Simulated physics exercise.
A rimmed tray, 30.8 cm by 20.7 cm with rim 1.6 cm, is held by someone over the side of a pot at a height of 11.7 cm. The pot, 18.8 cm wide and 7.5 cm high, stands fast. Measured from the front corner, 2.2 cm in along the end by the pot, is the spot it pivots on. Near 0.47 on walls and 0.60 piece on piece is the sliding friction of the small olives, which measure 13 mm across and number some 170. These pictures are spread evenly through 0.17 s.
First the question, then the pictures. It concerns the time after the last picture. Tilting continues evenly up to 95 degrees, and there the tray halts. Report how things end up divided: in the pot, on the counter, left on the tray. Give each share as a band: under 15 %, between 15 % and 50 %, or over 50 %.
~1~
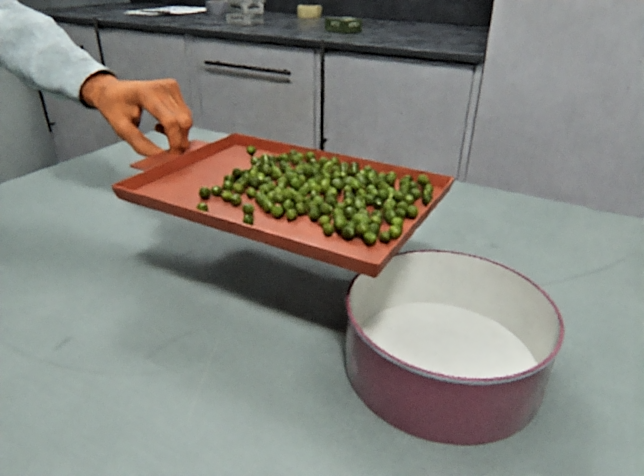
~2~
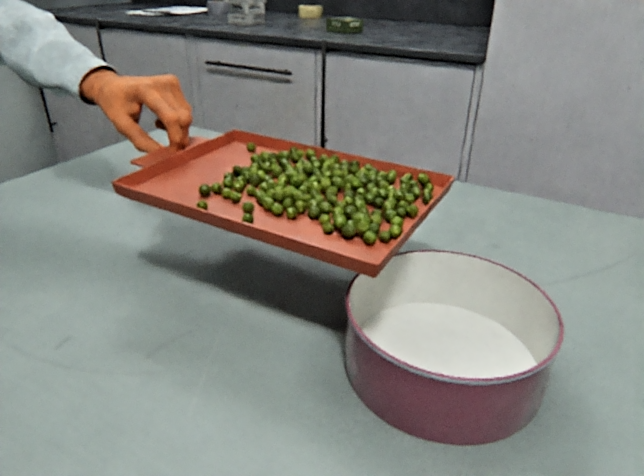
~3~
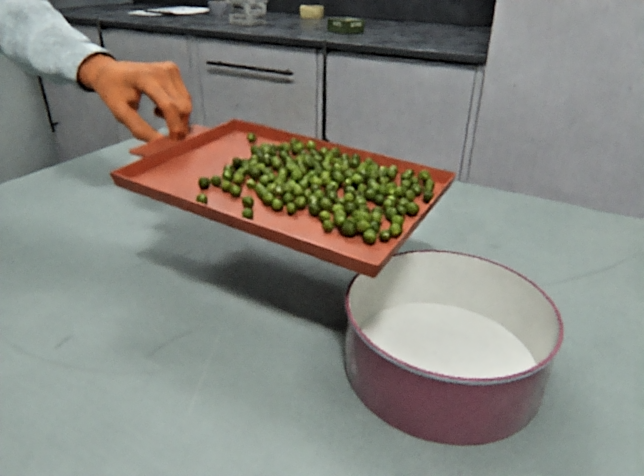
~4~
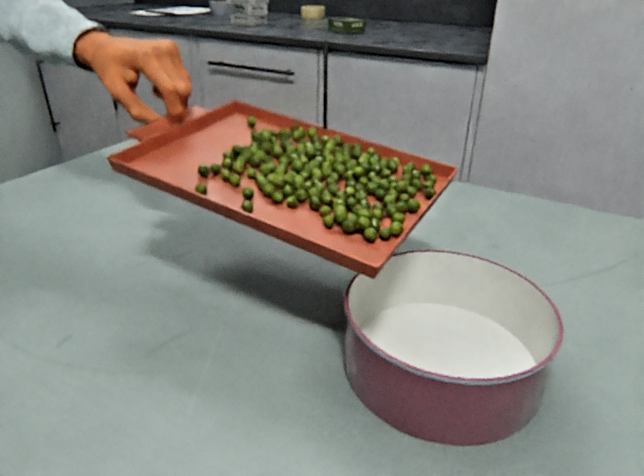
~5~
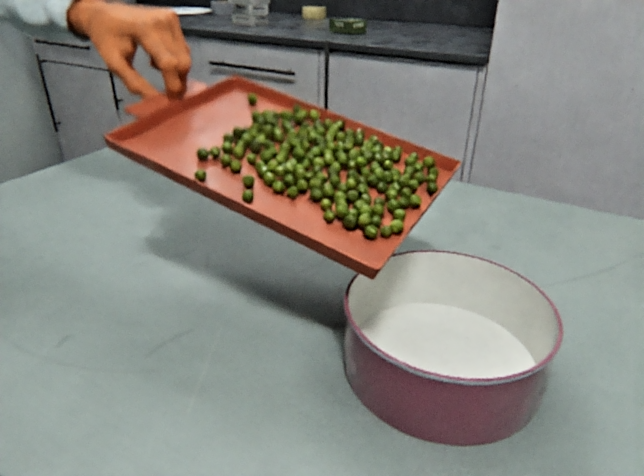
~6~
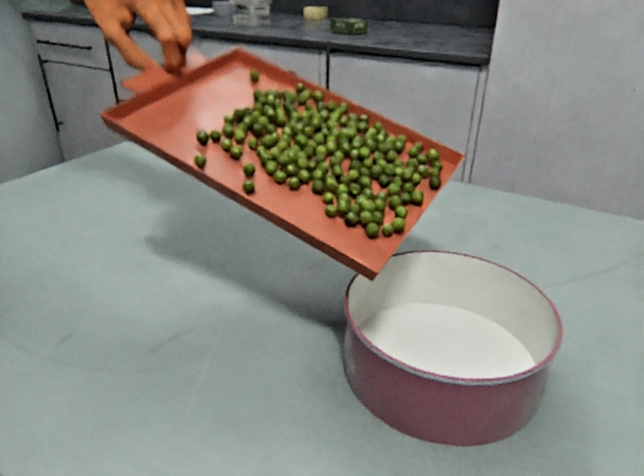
My prediction: Pot: Over half, counter: A good amount, tray: Not much.
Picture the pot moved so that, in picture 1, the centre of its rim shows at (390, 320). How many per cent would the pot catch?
I'd expect near 80 per cent.
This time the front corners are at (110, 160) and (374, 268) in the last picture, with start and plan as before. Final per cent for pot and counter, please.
You'd end with pot at 20 and counter at 75.
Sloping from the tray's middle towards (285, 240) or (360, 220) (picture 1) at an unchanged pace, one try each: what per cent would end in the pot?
The share comes to roughly 20 in a hundred, then roughly 80 in a hundred.
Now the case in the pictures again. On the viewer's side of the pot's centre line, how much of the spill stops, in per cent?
90 %.
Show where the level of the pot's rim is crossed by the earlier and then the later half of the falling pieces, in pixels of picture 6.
At roughly (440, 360) first, later on at (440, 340).
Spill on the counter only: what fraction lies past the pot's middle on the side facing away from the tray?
That works out to about 80 percent.
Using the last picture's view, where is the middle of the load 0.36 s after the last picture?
Roughly pixel (411, 183).
Then, 0.21 s after the last picture, tilt 58 degrees; the tray holds 100 %, the pot 0 %.
Then, 0.36 s after the last picture, tilt 85 degrees; the tray holds 100 %, the pot 0 %.
Then, 0.64 s after the last picture, tilt 95 degrees; the tray holds 5 %, the pot 65 %.
In the end, pot 70 %, counter 30 %, tray 0 %.
